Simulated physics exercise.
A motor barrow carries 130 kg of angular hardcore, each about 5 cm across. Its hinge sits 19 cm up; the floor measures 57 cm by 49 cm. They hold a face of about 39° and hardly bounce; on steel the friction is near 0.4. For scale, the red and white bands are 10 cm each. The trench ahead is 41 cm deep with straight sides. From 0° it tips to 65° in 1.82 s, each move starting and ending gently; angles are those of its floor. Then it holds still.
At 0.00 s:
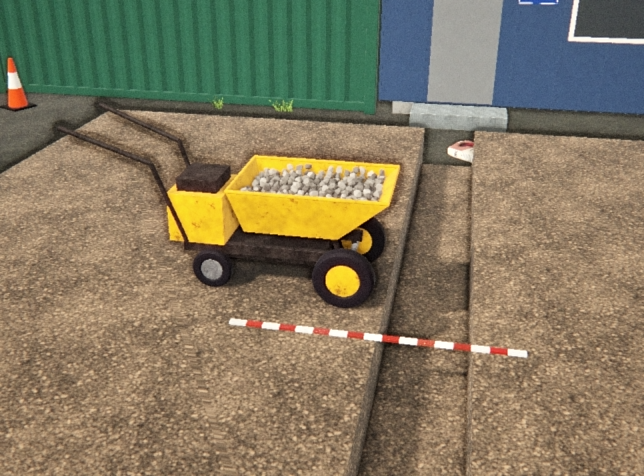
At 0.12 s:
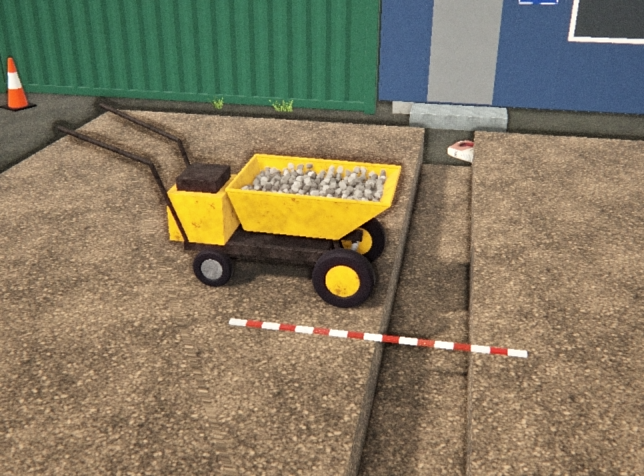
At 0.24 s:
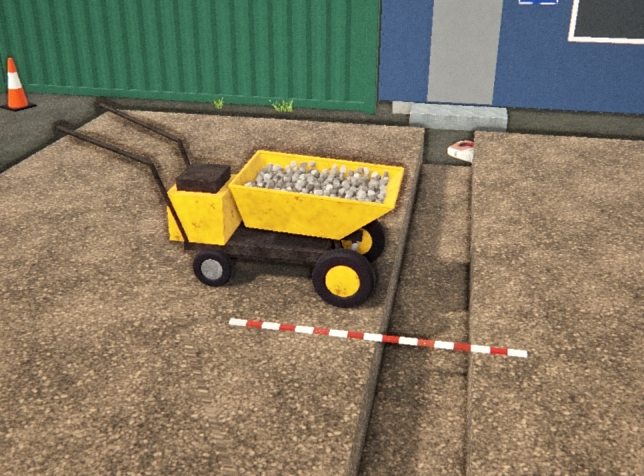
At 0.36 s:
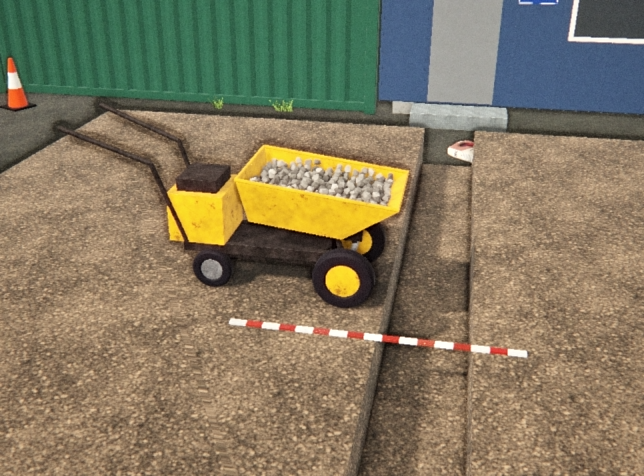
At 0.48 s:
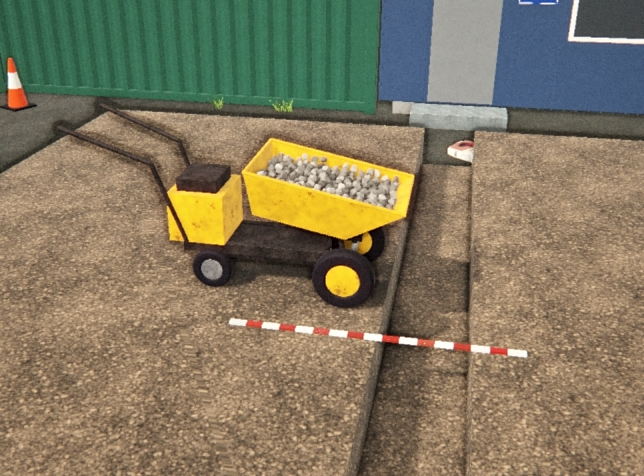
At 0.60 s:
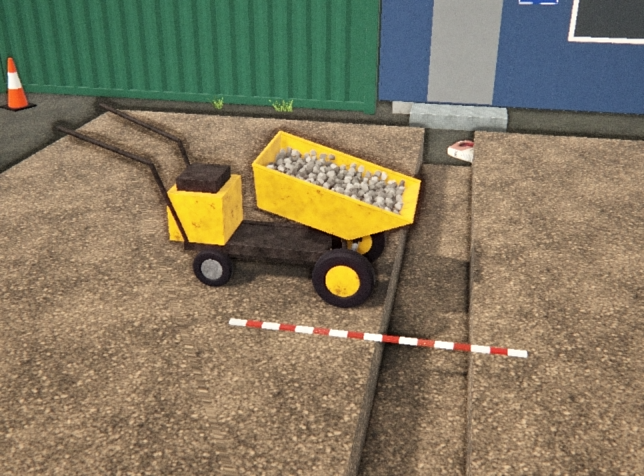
A yellow motor barrow with dark handles stands on brown, gritty ground, seen from above and from the side, before a green corrugated wall and a blue-and-grey one. Its skip holds grey stones, with an orange cone at far left, a trench at right and a red-and-white banded pole across it. The skip slowly tilts, its left end rising and its right lip lowering, while the wheels and camera stay still.
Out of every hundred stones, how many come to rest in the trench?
Roughly 81 per cent ends in the trench.
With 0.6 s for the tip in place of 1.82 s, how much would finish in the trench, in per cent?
In that case some 55 per cent.
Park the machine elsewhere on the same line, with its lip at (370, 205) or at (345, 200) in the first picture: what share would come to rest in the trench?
About 95 and 100 per cent.
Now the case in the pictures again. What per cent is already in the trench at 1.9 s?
About 30 per cent by then.
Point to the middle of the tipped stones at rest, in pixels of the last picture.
Around (452, 336).
After 1.4 s the floor is at 55°; 100 % in the skip; the foremost stones are at (437, 253).
After 1.9 s the floor is at 65°; 63 % in the skip, 32 % in the trench, 5 % past the trench; the foremost stones are at (495, 293).
After 2.3 s the floor is at 65°; 29 % in the skip, 52 % in the trench, 19 % past the trench; the foremost stones are at (543, 299).
After 4.2 s the floor is at 65°; 0 % in the skip, 81 % in the trench, 19 % past the trench; the foremost stones are at (560, 302).
